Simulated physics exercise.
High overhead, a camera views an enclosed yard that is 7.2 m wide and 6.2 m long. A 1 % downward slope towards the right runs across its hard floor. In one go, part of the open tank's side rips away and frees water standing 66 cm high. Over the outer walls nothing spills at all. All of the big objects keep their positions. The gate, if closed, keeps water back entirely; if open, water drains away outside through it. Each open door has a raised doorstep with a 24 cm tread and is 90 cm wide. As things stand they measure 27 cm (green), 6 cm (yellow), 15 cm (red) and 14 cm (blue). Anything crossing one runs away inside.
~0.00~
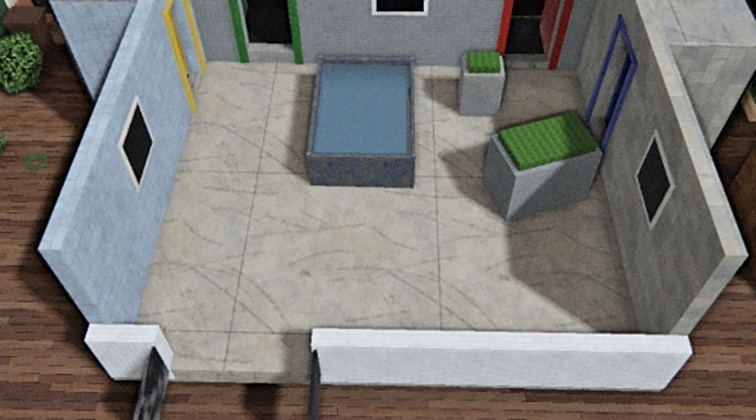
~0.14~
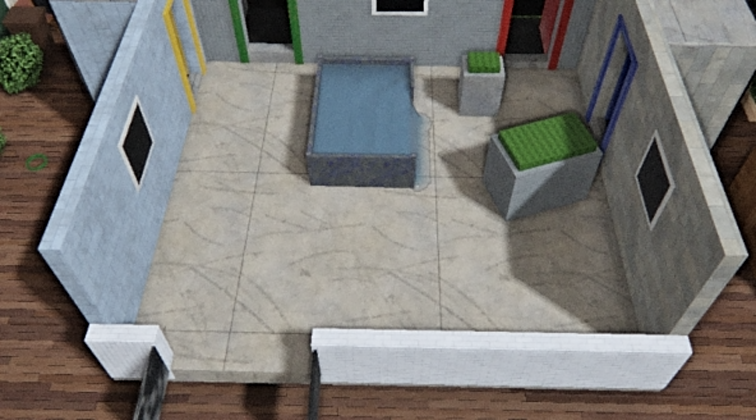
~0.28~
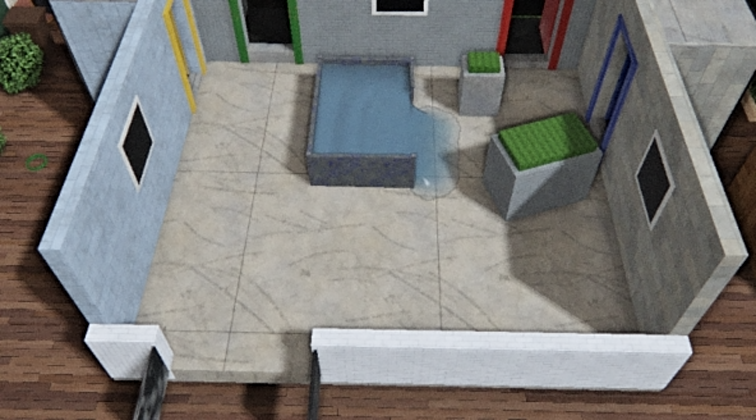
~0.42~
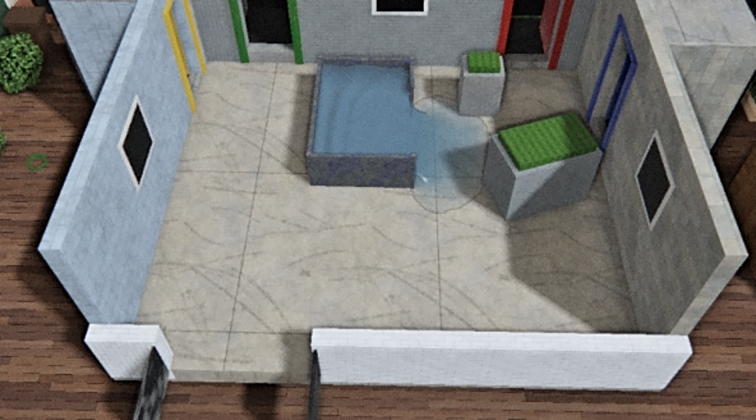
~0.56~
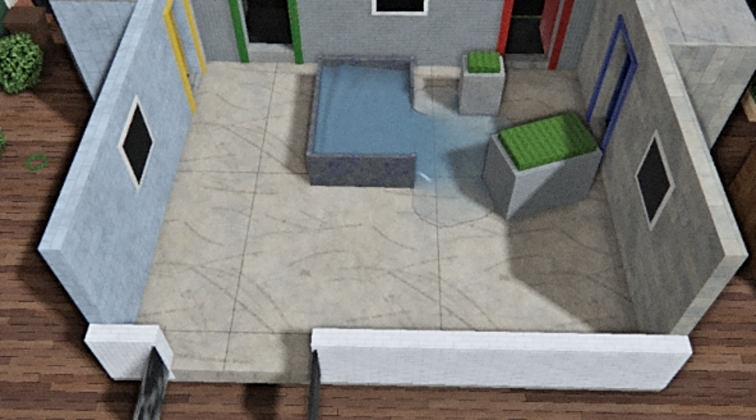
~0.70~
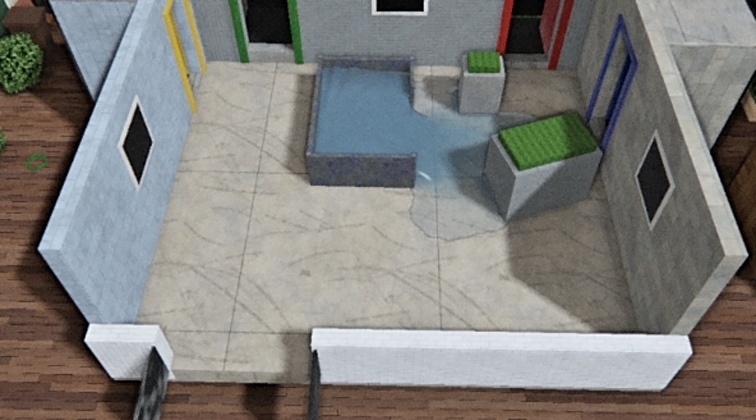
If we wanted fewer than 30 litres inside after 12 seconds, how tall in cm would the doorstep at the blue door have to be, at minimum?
It would need to be around 39 cm tall.
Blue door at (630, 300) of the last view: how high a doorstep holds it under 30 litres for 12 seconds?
Close to 9.0 cm at the least.
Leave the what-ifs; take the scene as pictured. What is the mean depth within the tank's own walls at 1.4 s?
I'd put it at some 35 centimetres on average.
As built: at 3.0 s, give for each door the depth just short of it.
Green door 0 cm, yellow door 0 cm, red door 17 cm, blue door 27 cm.
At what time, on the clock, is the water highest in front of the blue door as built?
I'd say near 2.2 seconds.
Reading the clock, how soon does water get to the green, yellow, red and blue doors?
For green it's 5.0 s, for yellow 6.0 s, for red 1.8 s, and for blue 0.9 s.
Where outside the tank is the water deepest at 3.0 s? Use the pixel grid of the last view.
Check close to (568, 71).
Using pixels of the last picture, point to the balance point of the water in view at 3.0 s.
The centre of all the water is around (459, 158).
After 1.4 s water covers 20 % of the floor, deepest (39 cm) near (486, 174); 28 cm at the blue door, 54 litres in over its 14 cm doorstep.
After 3.0 s water covers 40 % of the floor, deepest (38 cm) near (568, 71); 27 cm at the blue door, 319 litres in over its 14 cm doorstep.
After 12.0 s water covers 95 % of the floor, deepest (8 cm) near (635, 364); 8 cm at the blue door, 398 litres in over its 14 cm doorstep.
At the blue door as built, the water arrived by 0.9 s and peaked near 34 cm at 2.2 s.
With a doorstep of 33 cm, 64 litres would have come in within the 12 s; with 45 cm, 9 litres. So under 30 litres takes about 39 cm.
